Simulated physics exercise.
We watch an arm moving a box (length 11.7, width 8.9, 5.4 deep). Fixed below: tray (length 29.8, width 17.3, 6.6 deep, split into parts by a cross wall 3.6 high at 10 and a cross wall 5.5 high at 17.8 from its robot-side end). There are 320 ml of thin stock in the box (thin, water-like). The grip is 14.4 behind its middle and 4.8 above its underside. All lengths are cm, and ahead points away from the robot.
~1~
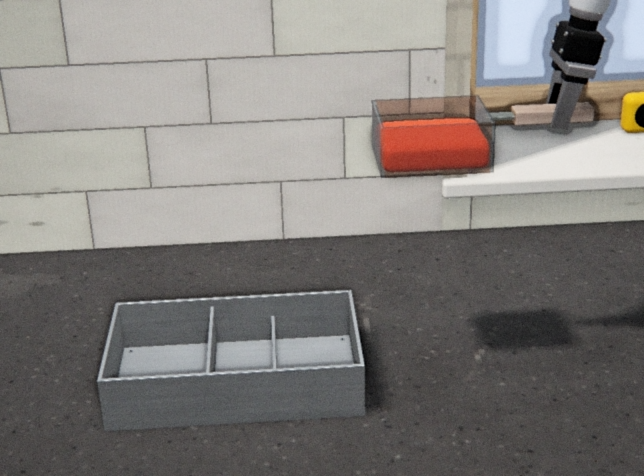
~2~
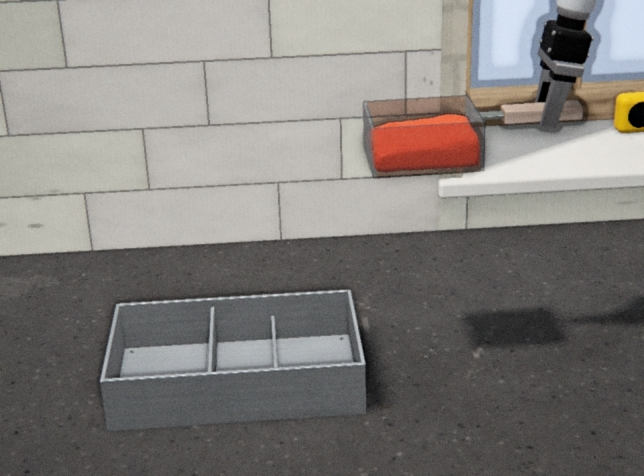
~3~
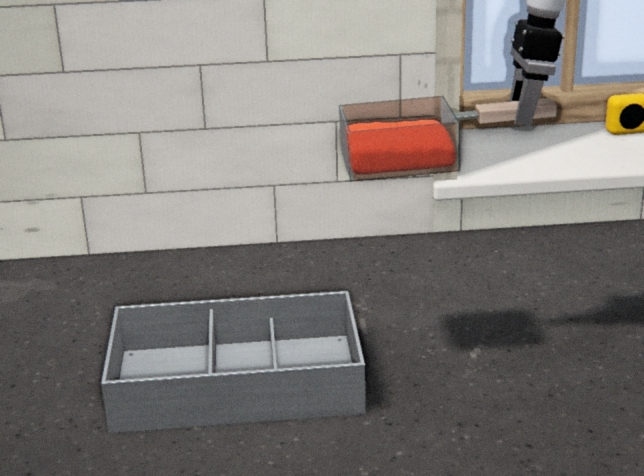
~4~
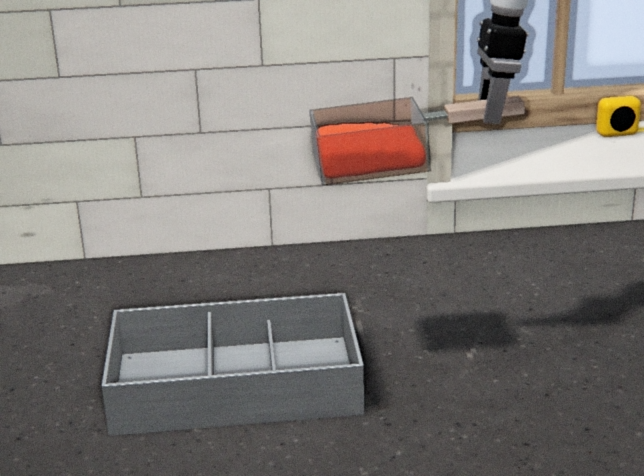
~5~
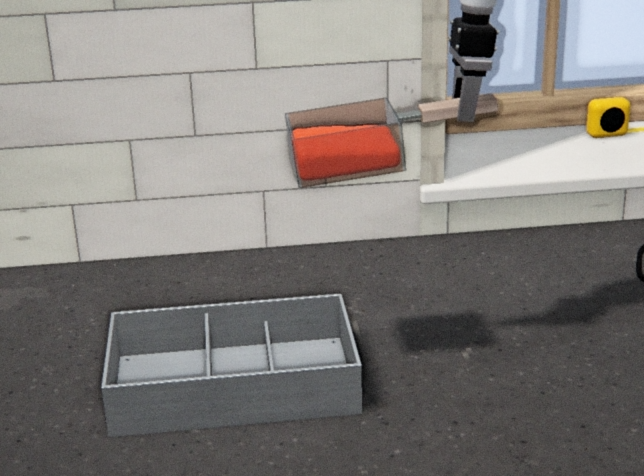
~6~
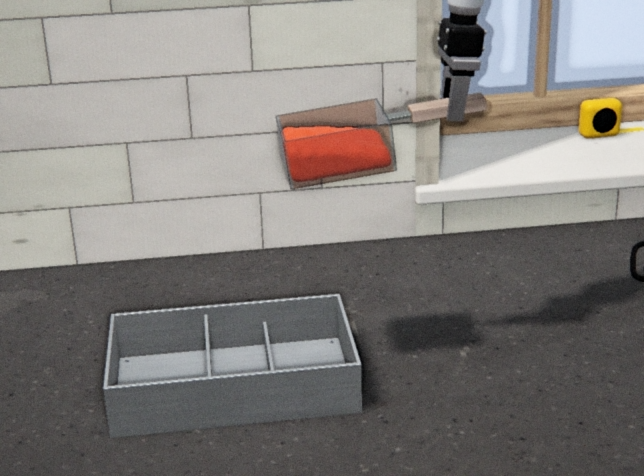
A robot arm moves a clear box of red liquid left above a gray divided tray.
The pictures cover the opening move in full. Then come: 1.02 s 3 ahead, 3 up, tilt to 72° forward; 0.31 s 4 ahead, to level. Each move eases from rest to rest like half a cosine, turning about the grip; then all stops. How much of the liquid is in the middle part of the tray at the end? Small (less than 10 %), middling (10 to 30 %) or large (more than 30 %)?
A small share, less than 10 %, ends in the middle part of the tray.
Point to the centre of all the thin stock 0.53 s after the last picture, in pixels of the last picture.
Around (334, 205).
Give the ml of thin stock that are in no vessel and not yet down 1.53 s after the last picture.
About 40 ml.
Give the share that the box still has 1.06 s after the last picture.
Near 30 %.
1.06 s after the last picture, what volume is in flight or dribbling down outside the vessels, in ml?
Some 30 ml.
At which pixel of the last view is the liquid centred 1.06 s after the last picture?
Around (337, 318).
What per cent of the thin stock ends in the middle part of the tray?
Some 5 per cent.
Then, 0.53 s later, tilted 41° forward, liquid up to 27 above the table; 280 ml in the box, 35 ml in the air or running down outside.
Then, 1.06 s later, tilted 68° forward, liquid up to 48 above the table; 180 ml in the robot-side part, 95 ml in the box, 10 ml in the middle part, 5 ml on the table or floor, 30 ml in the air or running down outside.
Then, 1.53 s later, level, liquid up to 43 above the table; 185 ml in the robot-side part, 50 ml in the box, 25 ml on the table or floor, 15 ml in the middle part, 45 ml in the air or running down outside.
Then, 2.33 s later, level, liquid up to 80 above the table; 185 ml in the robot-side part, 50 ml in the box, 40 ml on the table or floor, 30 ml in the far-side part, 15 ml in the middle part.
At rest, 185 ml in the robot-side part, 50 ml in the box, 40 ml on the table or floor, 30 ml in the far-side part, 15 ml in the middle part. That is 5 % in the middle part of the tray.
